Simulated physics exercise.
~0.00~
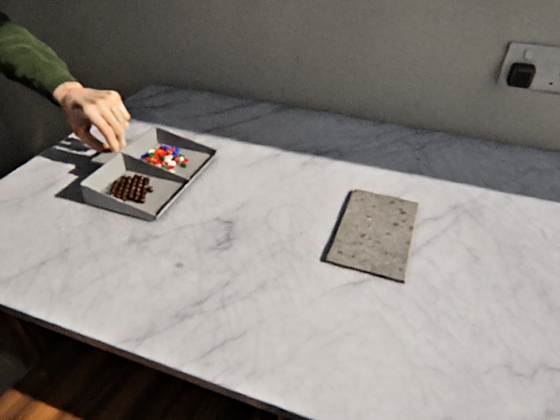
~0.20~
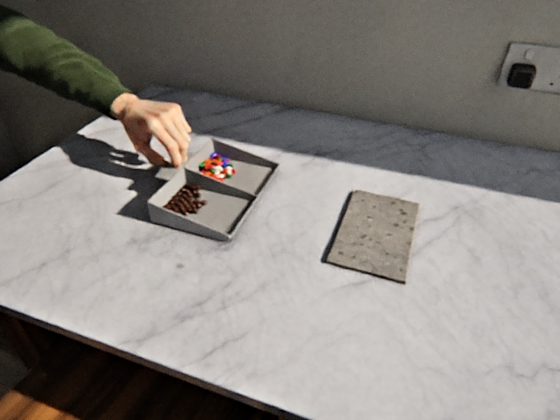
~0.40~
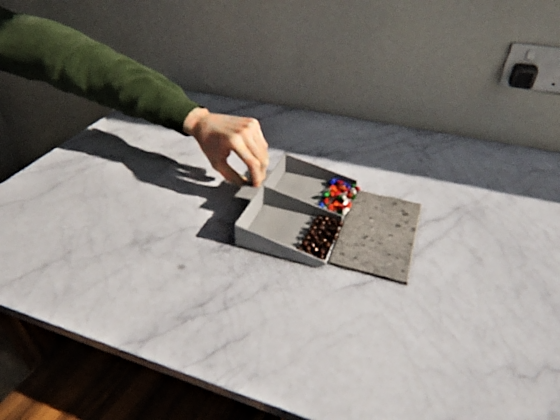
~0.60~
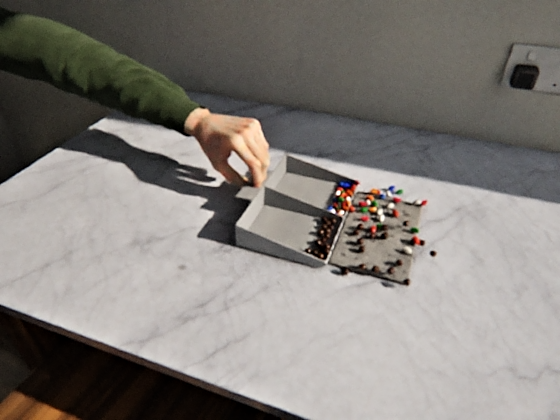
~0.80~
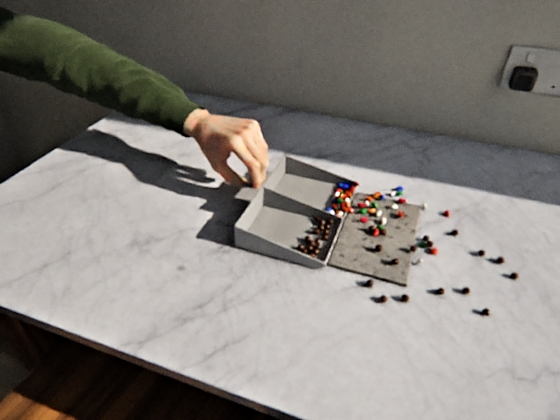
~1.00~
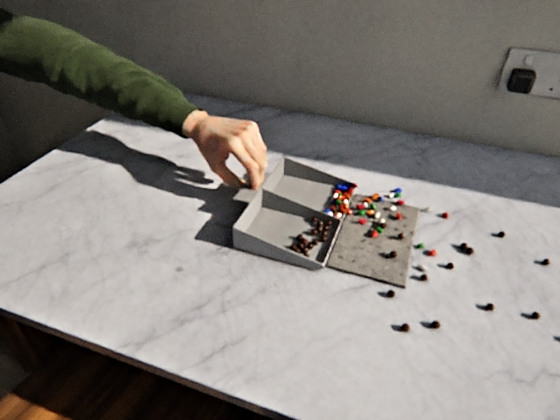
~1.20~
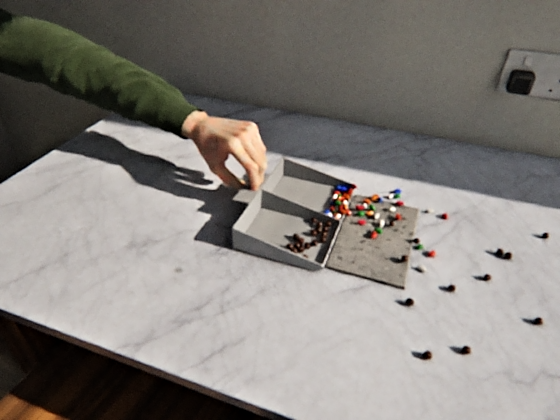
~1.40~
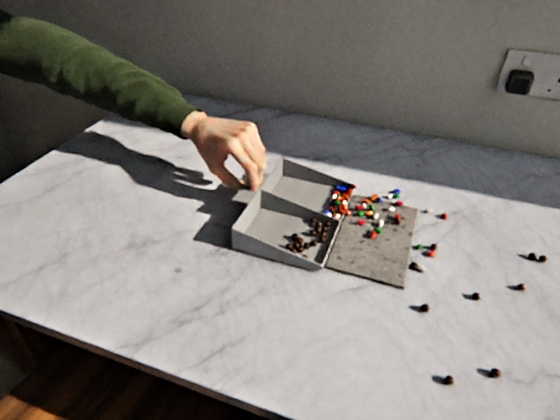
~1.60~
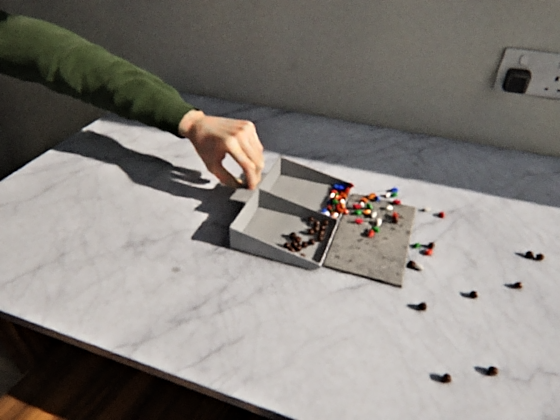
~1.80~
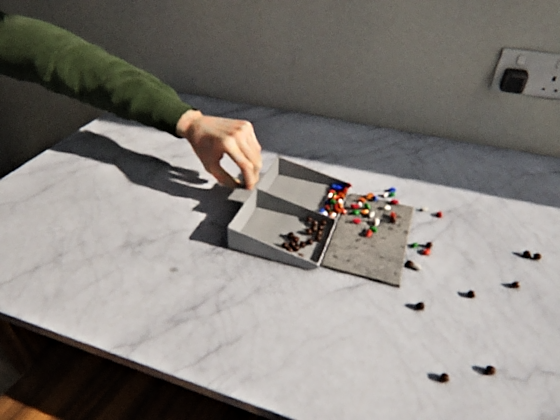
A hand pushes a divided tray right into a slab, and both bead piles partly spill out.
